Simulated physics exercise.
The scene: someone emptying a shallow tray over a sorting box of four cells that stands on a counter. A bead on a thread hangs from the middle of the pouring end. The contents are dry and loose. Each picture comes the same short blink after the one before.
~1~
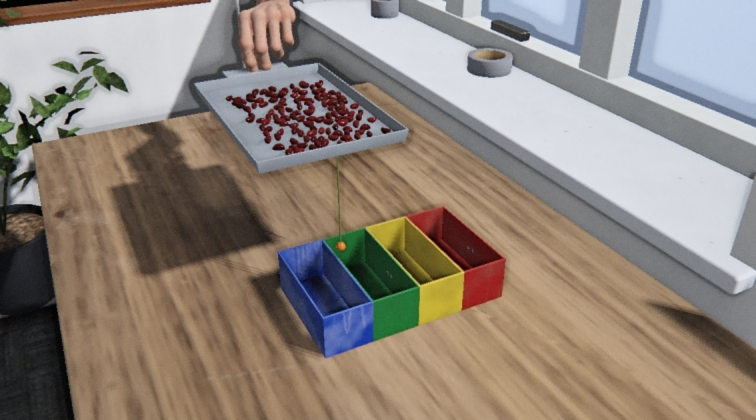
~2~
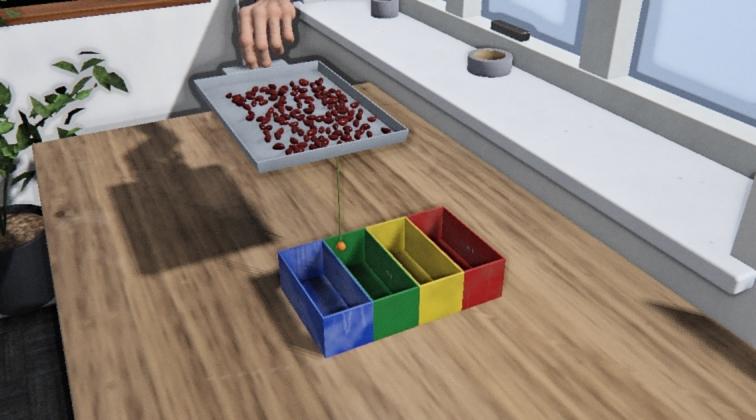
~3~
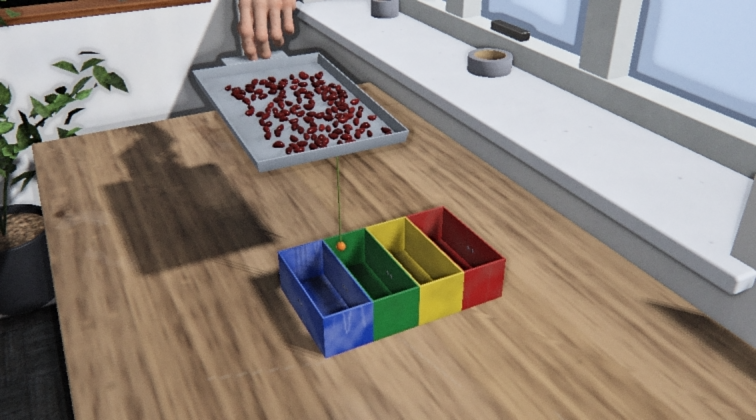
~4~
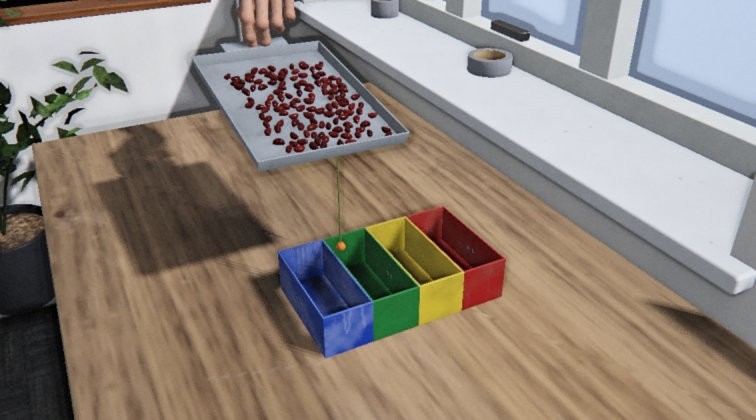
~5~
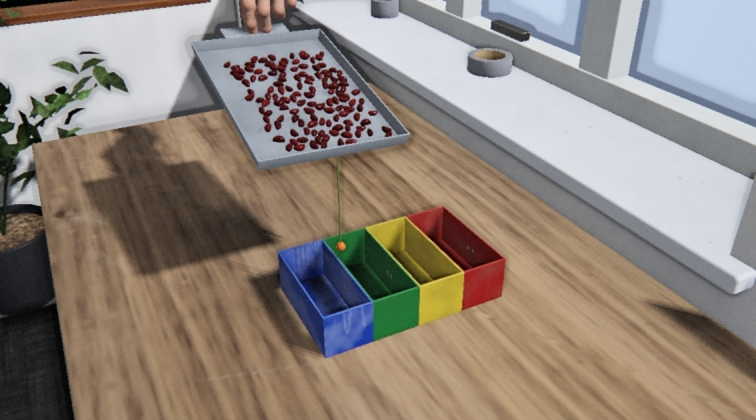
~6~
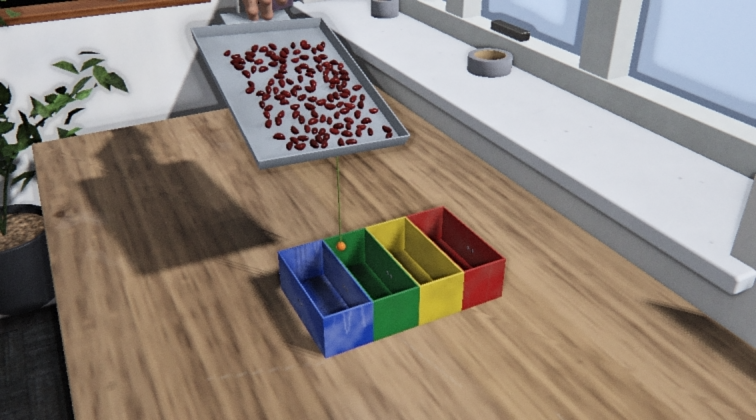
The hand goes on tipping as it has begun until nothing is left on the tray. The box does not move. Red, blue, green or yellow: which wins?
Fullest: The yellow cell.
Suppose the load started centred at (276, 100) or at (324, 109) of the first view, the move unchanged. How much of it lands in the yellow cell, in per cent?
About 40 and 40 per cent.
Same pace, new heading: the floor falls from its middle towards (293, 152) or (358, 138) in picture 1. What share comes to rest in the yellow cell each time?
First some 0, then 60 per cent.
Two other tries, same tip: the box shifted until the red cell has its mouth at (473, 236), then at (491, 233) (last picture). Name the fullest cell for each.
First the green cell, then the cell in green.
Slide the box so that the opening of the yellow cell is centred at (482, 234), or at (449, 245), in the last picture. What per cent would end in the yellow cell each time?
First some 0, then 0 per cent.
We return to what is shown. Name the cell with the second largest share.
It is the green one.
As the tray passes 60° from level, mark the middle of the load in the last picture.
At about (352, 118).
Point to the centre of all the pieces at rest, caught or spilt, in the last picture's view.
Around (396, 303).
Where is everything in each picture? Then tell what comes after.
In the first frame, corners of the pouring end at (259, 161) and (405, 129), level; middle of the load at (309, 113), kidney beans; bead on its thread at (341, 246); blue cell at (349, 326); green cell at (396, 310); yellow cell at (441, 295); red cell at (483, 281).
In the second frame, corners of the pouring end at (259, 161) and (405, 129), level; middle of the load at (309, 111).
In the third frame, corners of the pouring end at (259, 160) and (405, 130), tipped barely, lowest at the right corner; middle of the load at (309, 107).
In the fourth frame, corners of the pouring end at (260, 160) and (406, 131), tipped a little, lowest at the right corner; middle of the load at (309, 102).
In the fifth frame, corners of the pouring end at (260, 159) and (406, 133), tipped a little, lowest at the right corner; middle of the load at (309, 96).
In the sixth frame, corners of the pouring end at (261, 159) and (407, 134), tipped clearly, lowest at the right corner; middle of the load at (310, 90); blue cell at (349, 326); green cell at (396, 310); yellow cell at (441, 295); red cell at (483, 281).
Soon, tray tipped steeply; nearly all on the tray; a stray few falling or outside the box.
A while on, tray tipped right over; most on the tray; a small part in the yellow cell; a stray few in the blue cell; a stray few in the green cell; a stray few falling or outside the box.
Towards the end, tray tipped past a quarter turn; about half in the yellow cell; about a third in the green cell; about a quarter in the blue cell; a stray few falling or outside the box.
Finally, tray tipped past a quarter turn; about half in the yellow cell; about a third in the green cell; about a quarter in the blue cell; none in the red cell; a stray few outside the box.
